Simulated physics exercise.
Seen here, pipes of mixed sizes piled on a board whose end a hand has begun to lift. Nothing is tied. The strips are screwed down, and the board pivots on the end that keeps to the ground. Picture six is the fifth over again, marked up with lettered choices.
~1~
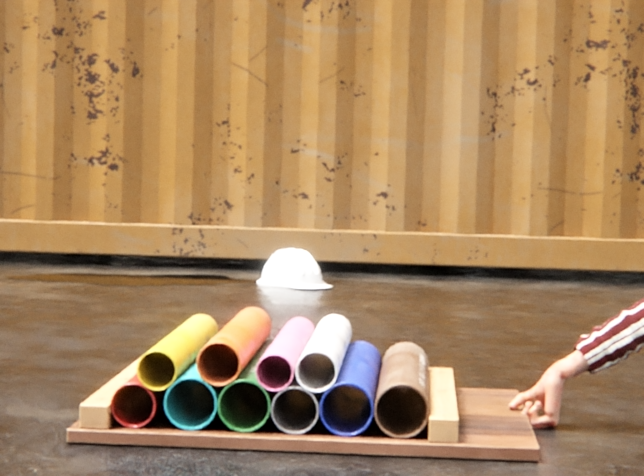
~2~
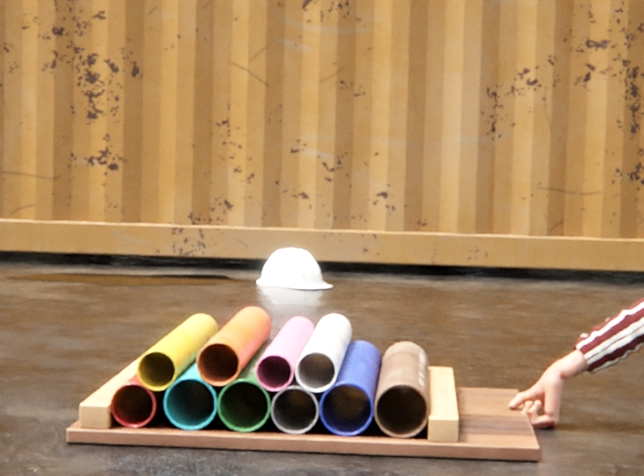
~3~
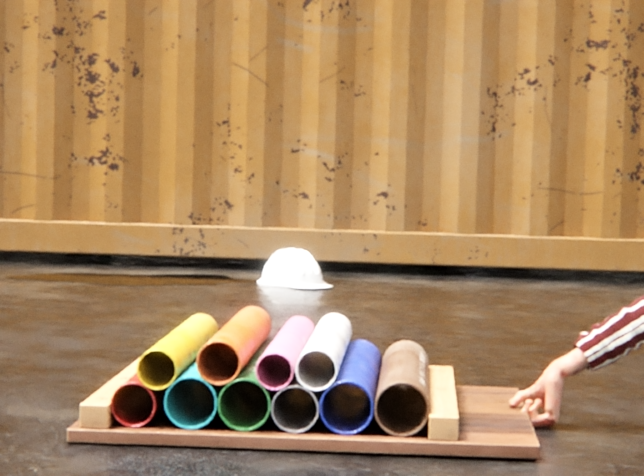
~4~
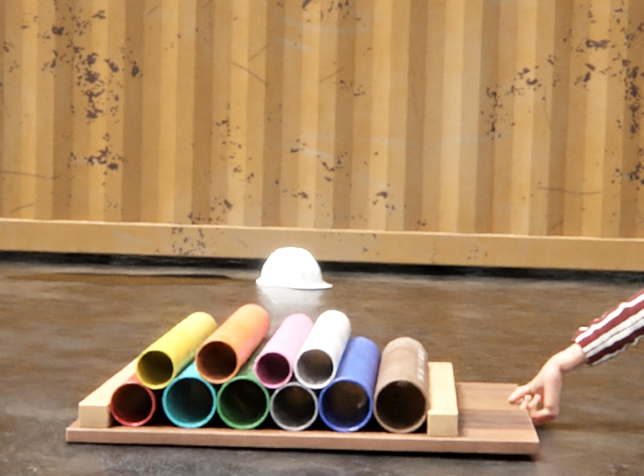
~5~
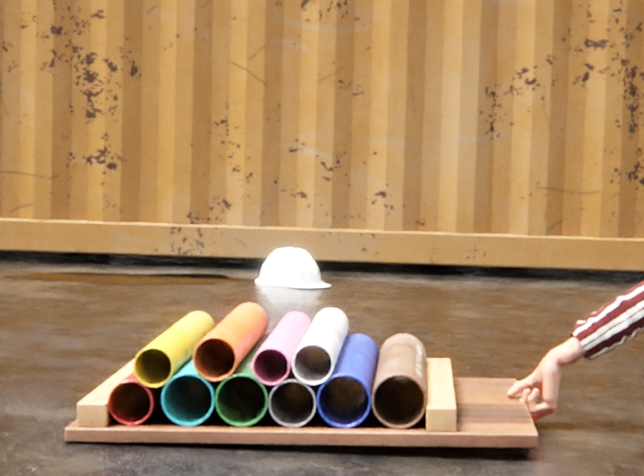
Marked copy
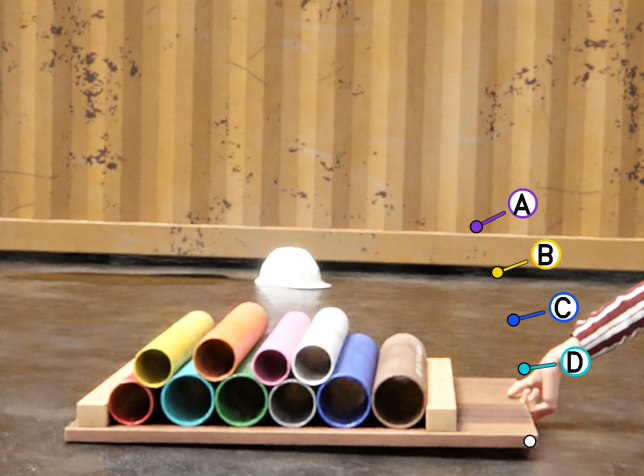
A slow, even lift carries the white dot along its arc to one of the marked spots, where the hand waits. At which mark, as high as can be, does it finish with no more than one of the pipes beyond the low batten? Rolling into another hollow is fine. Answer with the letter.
Up to A.
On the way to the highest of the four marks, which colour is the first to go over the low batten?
The yellow one.
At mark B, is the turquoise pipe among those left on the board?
The turquoise pipe: Yes.
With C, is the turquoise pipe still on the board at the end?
Yes, with C.
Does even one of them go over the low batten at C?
No.
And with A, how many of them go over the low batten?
With A, one.
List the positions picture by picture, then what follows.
In the first frame, white pipe (316, 371); pink pipe (275, 373); orange pipe (219, 364).
In the second frame, orange pipe (219, 364); board (313, 403).
In the third frame, board (313, 402); blue pipe (347, 408); brown pipe (402, 409); yellow pipe (157, 370).
In the fourth frame, board (313, 399).
In the fifth frame, board (311, 397); turquoise pipe (188, 399).
On the marked copy, A at (476, 227); B at (497, 273); C at (513, 320); D at (524, 369); the white dot at (530, 441).
Following A. Soon after the start, board at 17°.
Later, board at 29°.
In the end, board at 29°, one over the low batten (yellow).
As for the rest, B none over the low batten; C none over the low batten; D none over the low batten.
